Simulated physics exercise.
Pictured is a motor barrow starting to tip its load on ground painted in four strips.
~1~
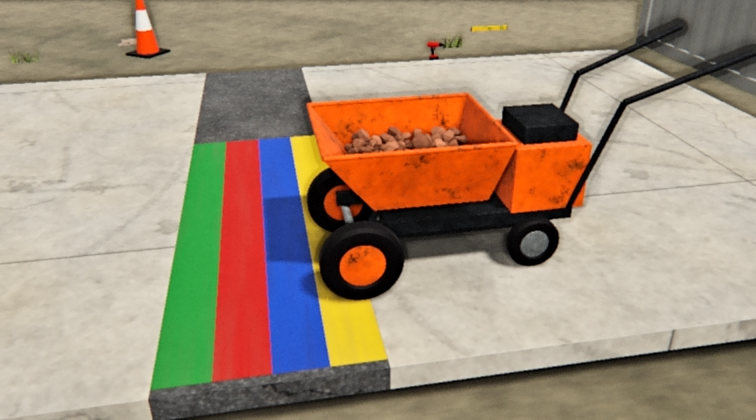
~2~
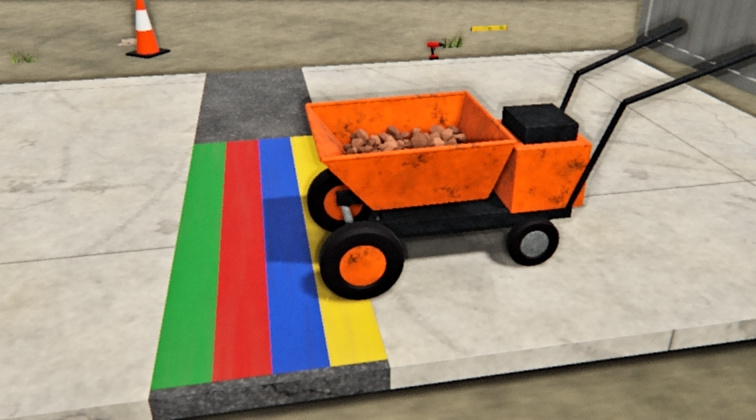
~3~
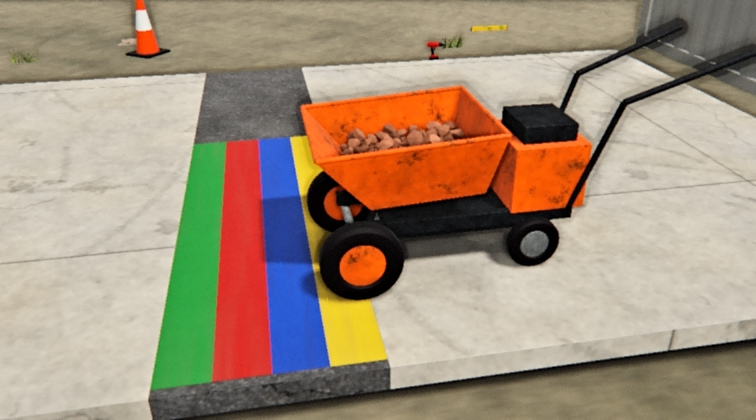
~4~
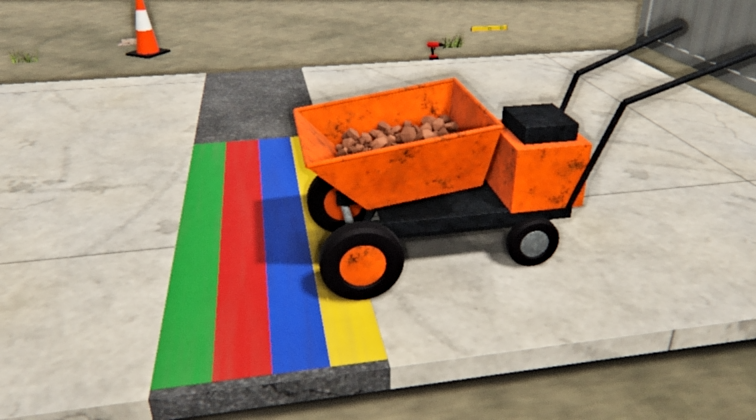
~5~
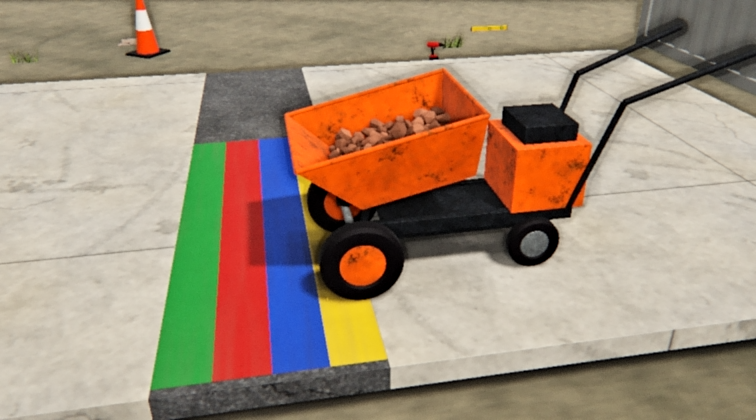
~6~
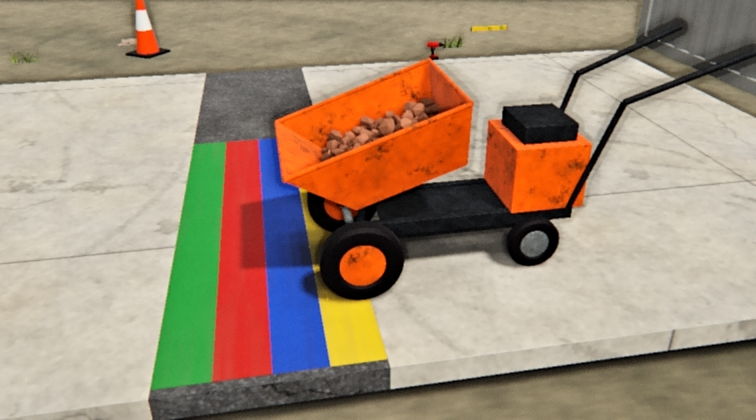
The footage shows an orange motor barrow loaded with rubble standing beside green, red, blue and yellow strips on the ground; its skip, level at first, gradually tilts forward to the left while the wheels stay in place.
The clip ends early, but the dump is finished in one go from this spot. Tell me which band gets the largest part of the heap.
I would say the green band gets the largest part.
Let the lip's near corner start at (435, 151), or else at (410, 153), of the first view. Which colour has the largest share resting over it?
For the first spot it is blue, for the second the blue one.
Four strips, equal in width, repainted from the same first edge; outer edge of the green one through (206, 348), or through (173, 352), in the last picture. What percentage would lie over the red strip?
First some 0, then 20 per cent.
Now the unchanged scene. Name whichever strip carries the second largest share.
The second place goes to the strip in red.
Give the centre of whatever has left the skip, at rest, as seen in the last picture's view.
I'd put the middle somewhere around (197, 274).
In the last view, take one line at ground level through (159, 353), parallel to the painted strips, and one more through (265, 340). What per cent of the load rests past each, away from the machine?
Around 20 in a hundred for the first, 80 in a hundred for the second.
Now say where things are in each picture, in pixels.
Lip of the skip (324, 159), level; top of the load (410, 155), lumps of rubble; yellow strip (351, 325); blue strip (297, 332); red strip (242, 338); green strip (186, 345), in the first picture.
Lip of the skip (322, 160), level; top of the load (425, 155), in the second picture.
Lip of the skip (316, 162), tipped barely; top of the load (422, 152), in the third picture.
Lip of the skip (308, 166), tipped a little; top of the load (419, 142), in the fourth picture.
Lip of the skip (297, 172), tipped a little; top of the load (423, 138), in the fifth picture.
Lip of the skip (285, 180), tipped clearly; top of the load (423, 121); yellow strip (351, 325); blue strip (297, 332); red strip (242, 338); green strip (186, 345), in the sixth picture.
Just after the last frame, skip tipped steeply; every one in the skip.
A moment on, skip tipped right over; roughly two thirds in the skip; about a tenth over the red strip; roughly a quarter over the green strip.
Further on, skip tipped right over; about a tenth in the skip; roughly a quarter over the red strip; roughly half over the green strip; about a tenth off the paint.
When it is over, skip tipped right over; about a tenth in the skip; not one over the yellow strip; not one over the blue strip; roughly a quarter over the red strip; roughly half over the green strip; about a tenth off the paint.
